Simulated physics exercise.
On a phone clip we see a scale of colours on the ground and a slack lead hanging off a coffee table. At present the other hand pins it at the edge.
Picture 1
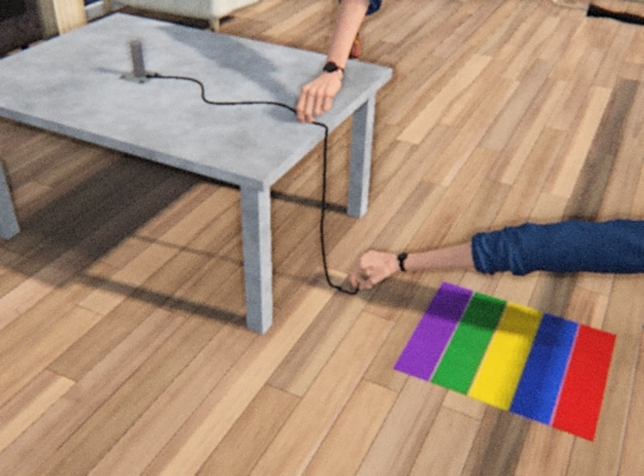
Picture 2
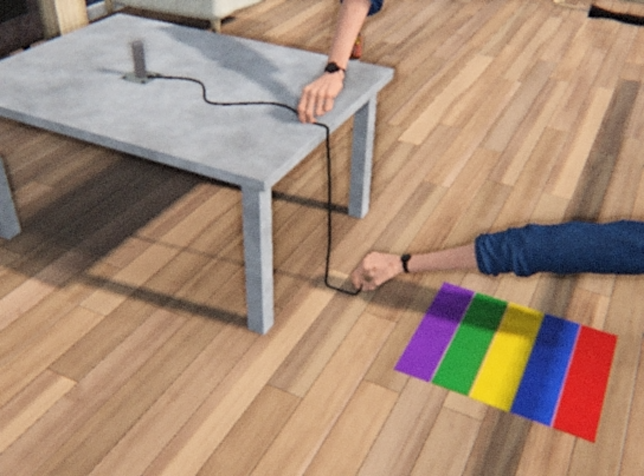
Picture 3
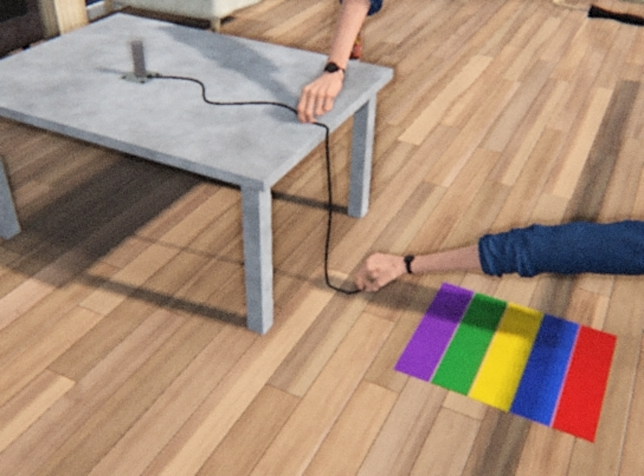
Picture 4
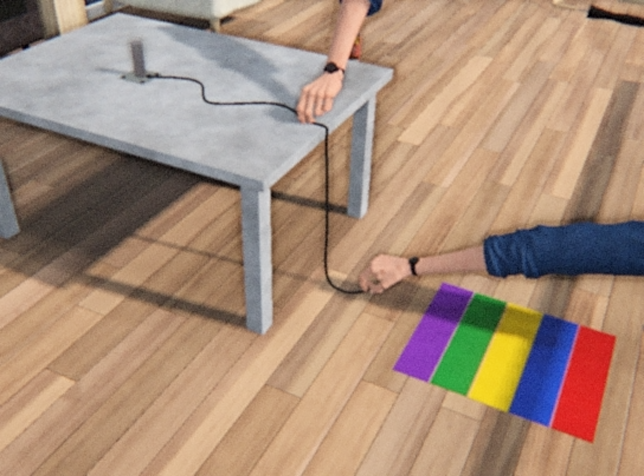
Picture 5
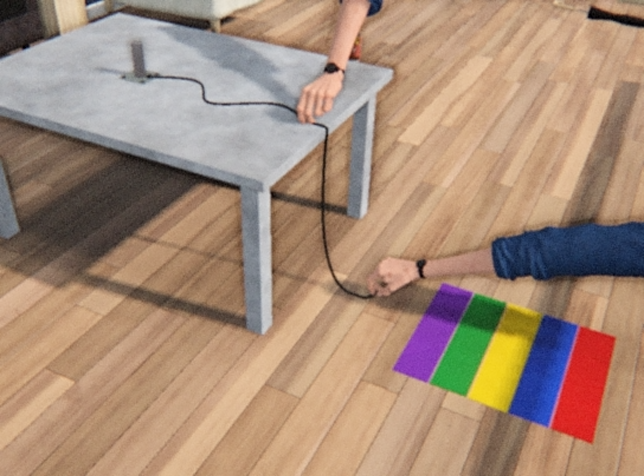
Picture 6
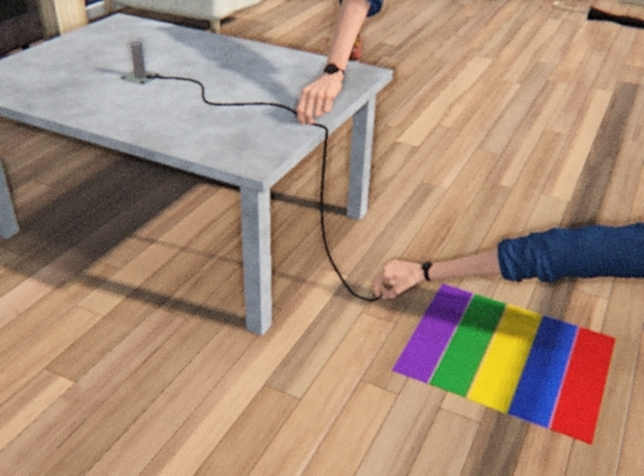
The footage shows one hand pinning a dark cord at the edge of a grey table while another hand, low near the floor, draws the slack hanging end slightly rightward beside a strip of purple, green, yellow, blue and red bands.
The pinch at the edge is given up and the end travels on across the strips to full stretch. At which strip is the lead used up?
At the yellow one.
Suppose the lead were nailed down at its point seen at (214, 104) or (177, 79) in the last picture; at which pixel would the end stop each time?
In order of the tries, close to (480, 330) and close to (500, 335).
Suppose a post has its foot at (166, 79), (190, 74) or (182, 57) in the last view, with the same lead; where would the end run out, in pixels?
In pixels, the answers are (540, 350), (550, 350) and (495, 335).
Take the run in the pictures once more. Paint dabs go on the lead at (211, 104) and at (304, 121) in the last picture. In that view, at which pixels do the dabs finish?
(238, 102) and (335, 136), roughly.
Early on, end near (449, 317); over purple.
Midway, end near (485, 329); over green.
At the end of the slack, end near (508, 337); over yellow. The end stops over the yellow strip.
